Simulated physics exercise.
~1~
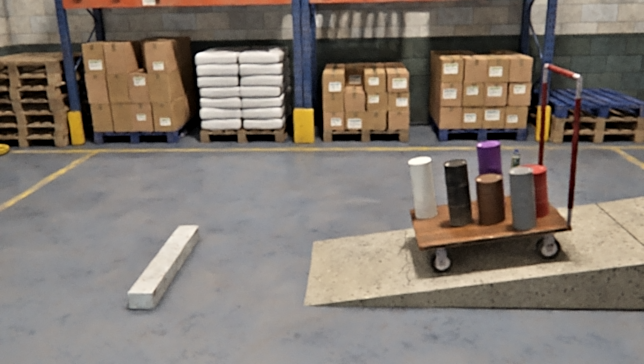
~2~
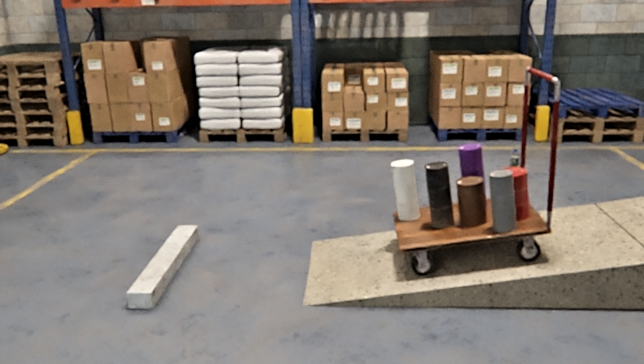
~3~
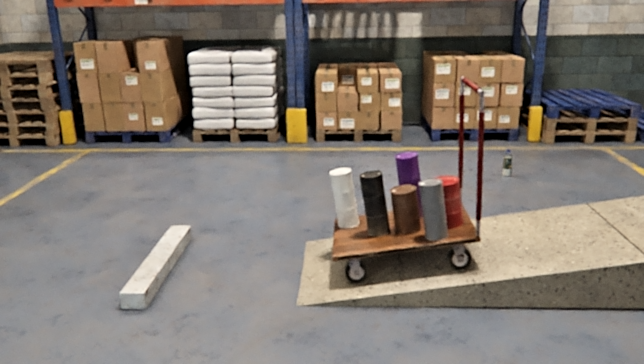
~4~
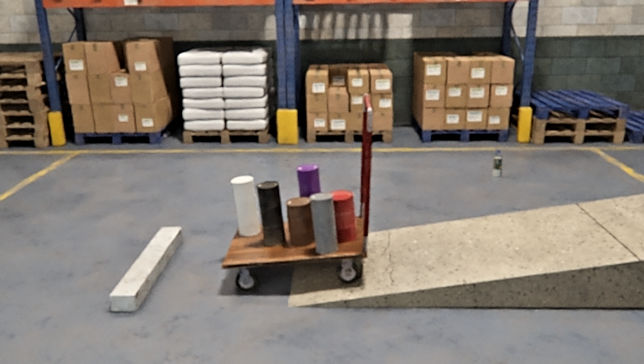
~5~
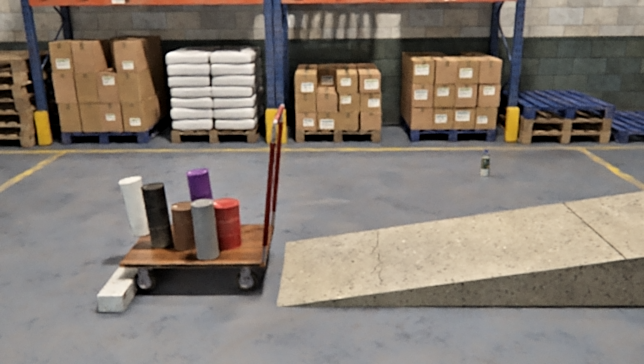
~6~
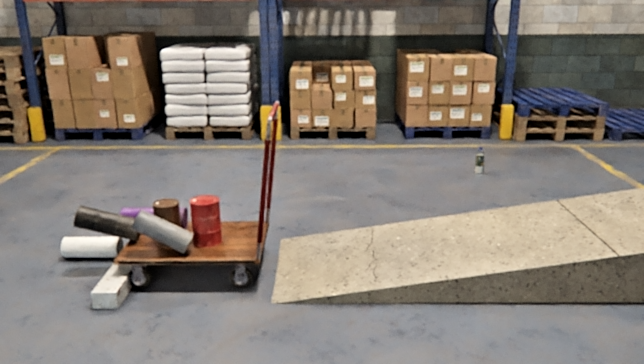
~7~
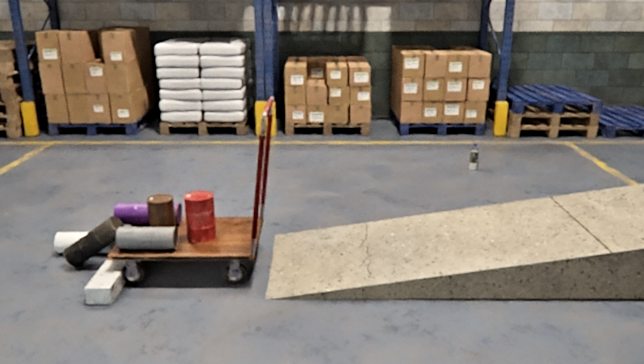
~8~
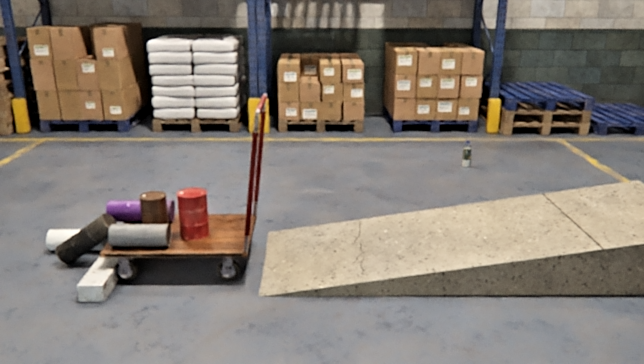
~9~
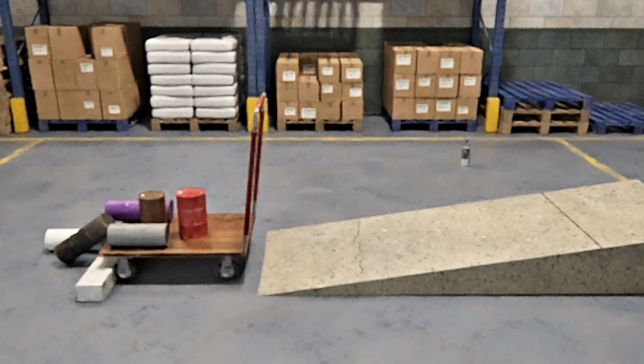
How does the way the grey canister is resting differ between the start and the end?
At the start the grey canister stands on its base, leaning with the trolley on the ramp. At the end it lies on its side on the trolley.
